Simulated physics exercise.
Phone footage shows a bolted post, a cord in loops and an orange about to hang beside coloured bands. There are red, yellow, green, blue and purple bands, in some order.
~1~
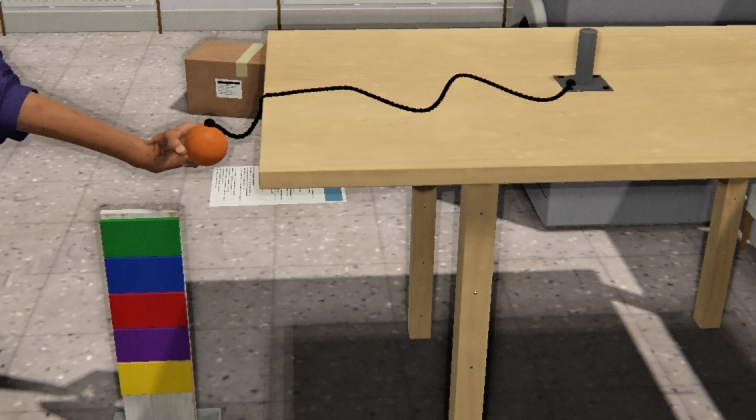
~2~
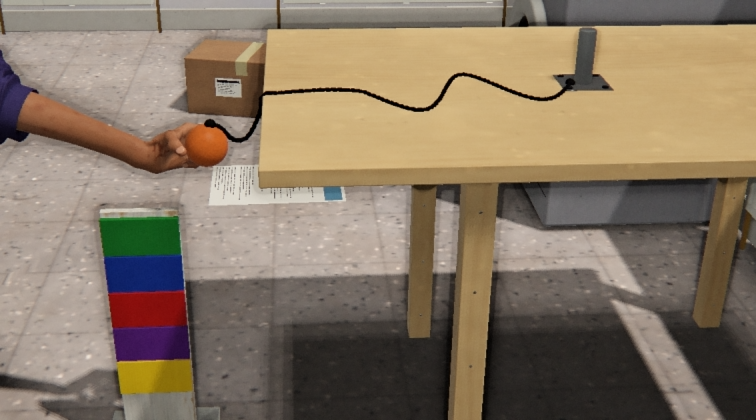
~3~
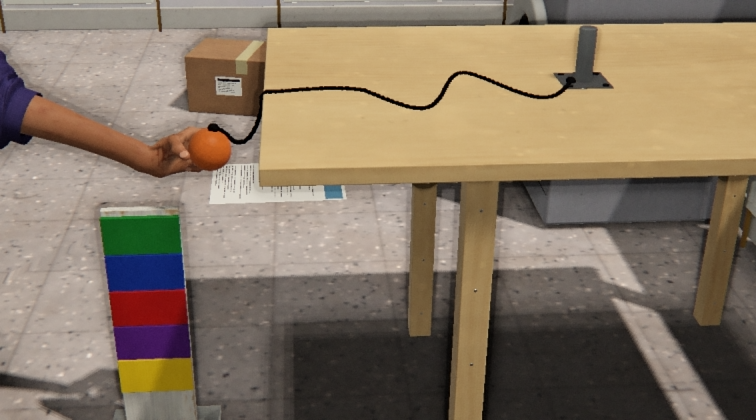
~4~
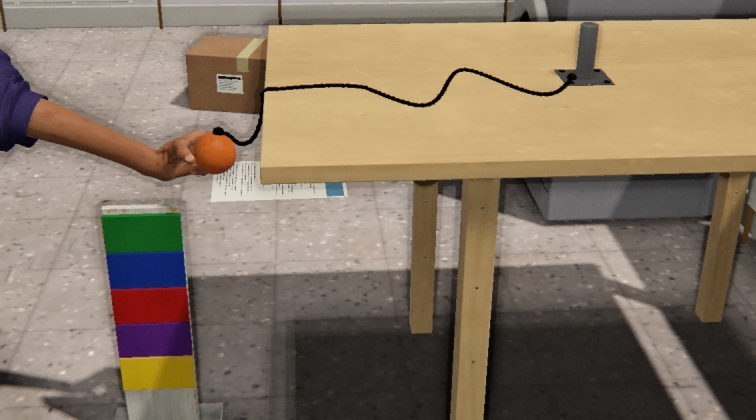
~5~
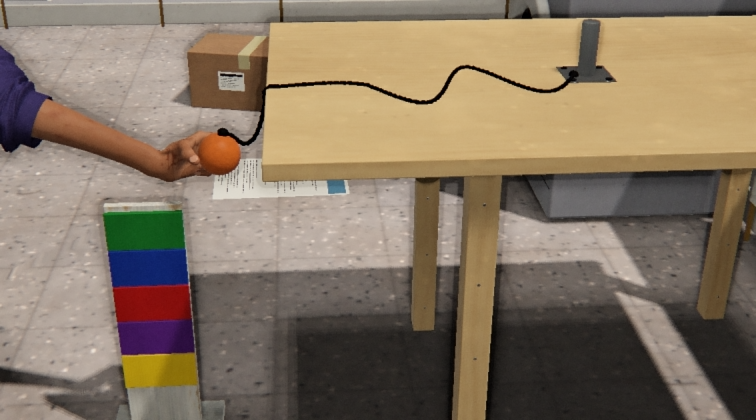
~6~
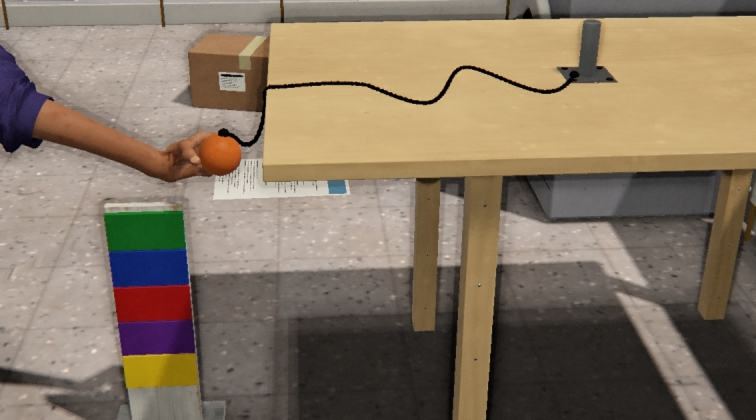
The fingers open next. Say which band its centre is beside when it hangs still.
Its centre is beside the purple band.
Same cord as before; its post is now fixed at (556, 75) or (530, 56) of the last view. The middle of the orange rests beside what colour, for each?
Trial 1 - yellow; trial 2 - yellow.
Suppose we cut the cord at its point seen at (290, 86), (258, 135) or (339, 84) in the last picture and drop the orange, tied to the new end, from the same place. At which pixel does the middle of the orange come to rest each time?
Well, that gives around (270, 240) the first time, (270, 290) the next and (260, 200) the last.
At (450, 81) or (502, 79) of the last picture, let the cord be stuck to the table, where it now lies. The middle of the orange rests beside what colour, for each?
In order: Blue; red.
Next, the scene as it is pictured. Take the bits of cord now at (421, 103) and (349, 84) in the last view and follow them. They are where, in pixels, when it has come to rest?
(282, 89) for the first, (268, 163) for the second.
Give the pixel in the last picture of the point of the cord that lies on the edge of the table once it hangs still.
Answer: The point at (408, 101).
A little later, orange near (314, 317); level with purple.
Next, orange near (262, 328); level with purple.
When it is over, orange near (281, 328); level with purple. Its centre hangs level with the purple band.
